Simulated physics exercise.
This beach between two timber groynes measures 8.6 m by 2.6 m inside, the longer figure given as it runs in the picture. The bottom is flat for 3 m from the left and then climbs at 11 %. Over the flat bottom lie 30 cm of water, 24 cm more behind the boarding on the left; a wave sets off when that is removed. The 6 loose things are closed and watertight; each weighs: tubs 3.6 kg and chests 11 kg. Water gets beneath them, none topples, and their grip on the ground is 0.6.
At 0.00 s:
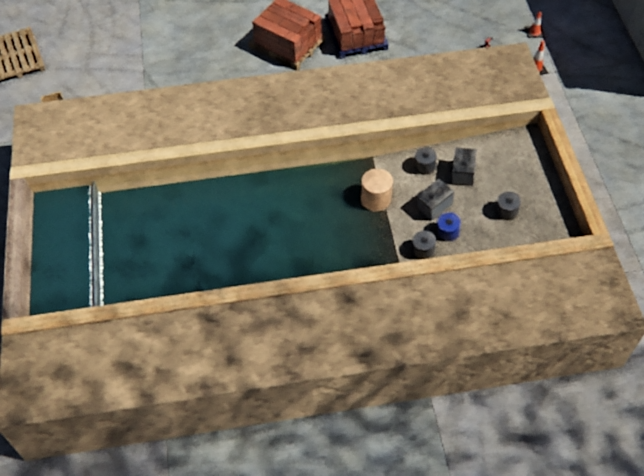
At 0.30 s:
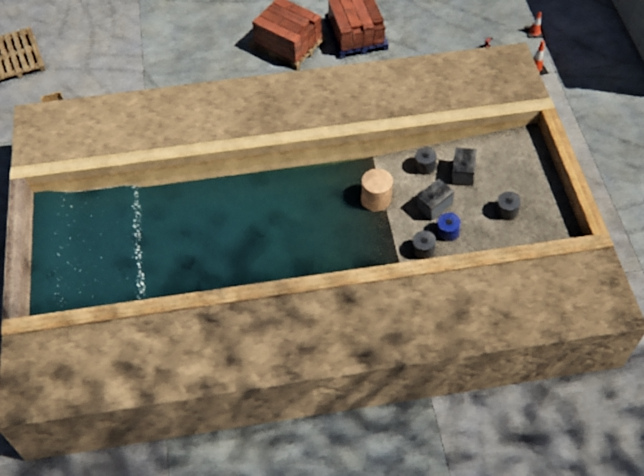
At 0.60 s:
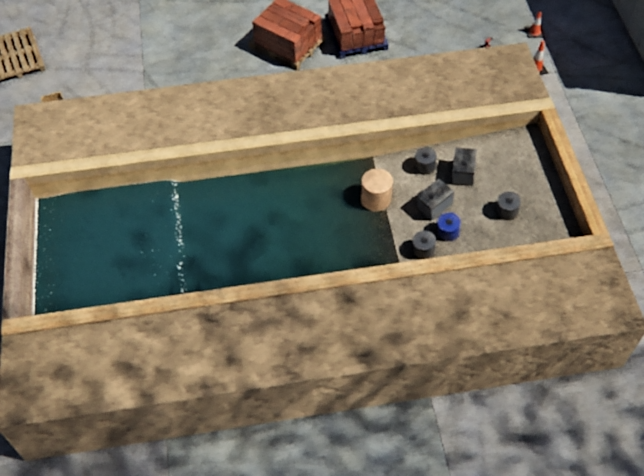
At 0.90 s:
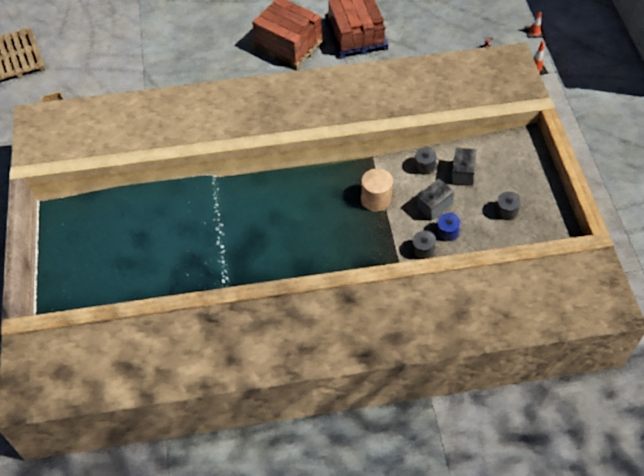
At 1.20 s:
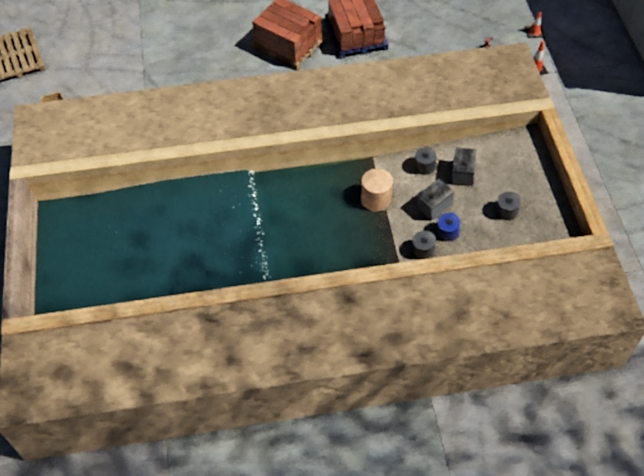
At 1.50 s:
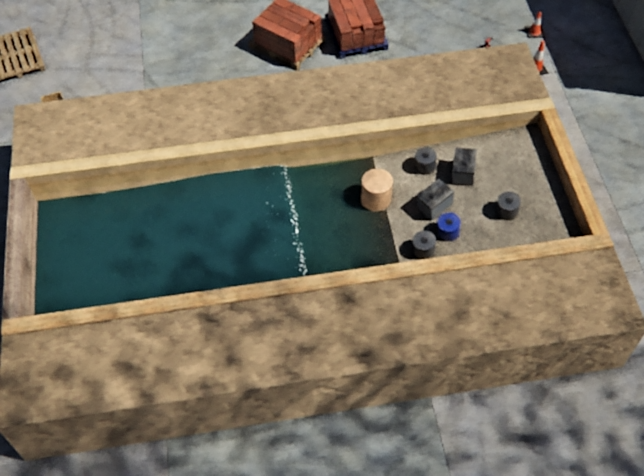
The video shows a walled basin of dark green water with a sandy area at its right, where small tubs and chests sit still, while a thin white line of foam travels rightward across the water from near the left end.
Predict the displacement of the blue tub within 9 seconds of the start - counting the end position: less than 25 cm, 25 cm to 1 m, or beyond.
The blue tub is nudged along.
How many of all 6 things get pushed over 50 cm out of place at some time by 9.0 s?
4 of them.
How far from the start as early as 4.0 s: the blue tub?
Roughly 80 cm by then.
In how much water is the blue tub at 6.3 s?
Roughly 2 cm.
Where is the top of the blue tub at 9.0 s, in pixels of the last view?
Near (492, 217).
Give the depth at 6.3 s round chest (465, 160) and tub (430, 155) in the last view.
About 1 and 4 cm.
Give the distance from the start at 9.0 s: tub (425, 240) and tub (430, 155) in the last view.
In that order: 140 cm, 250 cm.
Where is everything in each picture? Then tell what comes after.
In the first picture, the blue tub at (451, 222), on the bottom; 14.6 m2 under water; 0 of 6 have shifted.
In the second picture, the blue tub at (451, 222) rests on the ground; 14.6 m2 under water; 0 of 6 have shifted.
In the third picture, the blue tub at (451, 222), on the bottom; 14.6 m2 under water; 0 of 6 have shifted.
In the fourth picture, the blue tub at (451, 222) rests on the ground; 14.6 m2 under water; 0 of 6 have shifted.
In the fifth picture, the blue tub at (451, 222) rests on the ground; 14.6 m2 under water; 0 of 6 have shifted.
In the sixth picture, the blue tub at (451, 222) rests on the ground; 14.6 m2 under water; 0 of 6 have shifted.
After 2.1 s the blue tub is near (451, 222), 0.0 m from its start, aground; 0 afloat.
After 4.0 s the blue tub is near (501, 216), 0.8 m from its start, aground; 2 afloat.
After 6.3 s the blue tub is near (492, 217), 0.6 m from its start, aground; 1 afloat.
After 9.0 s the blue tub is near (492, 217), 0.6 m from its start, aground; 2 afloat.
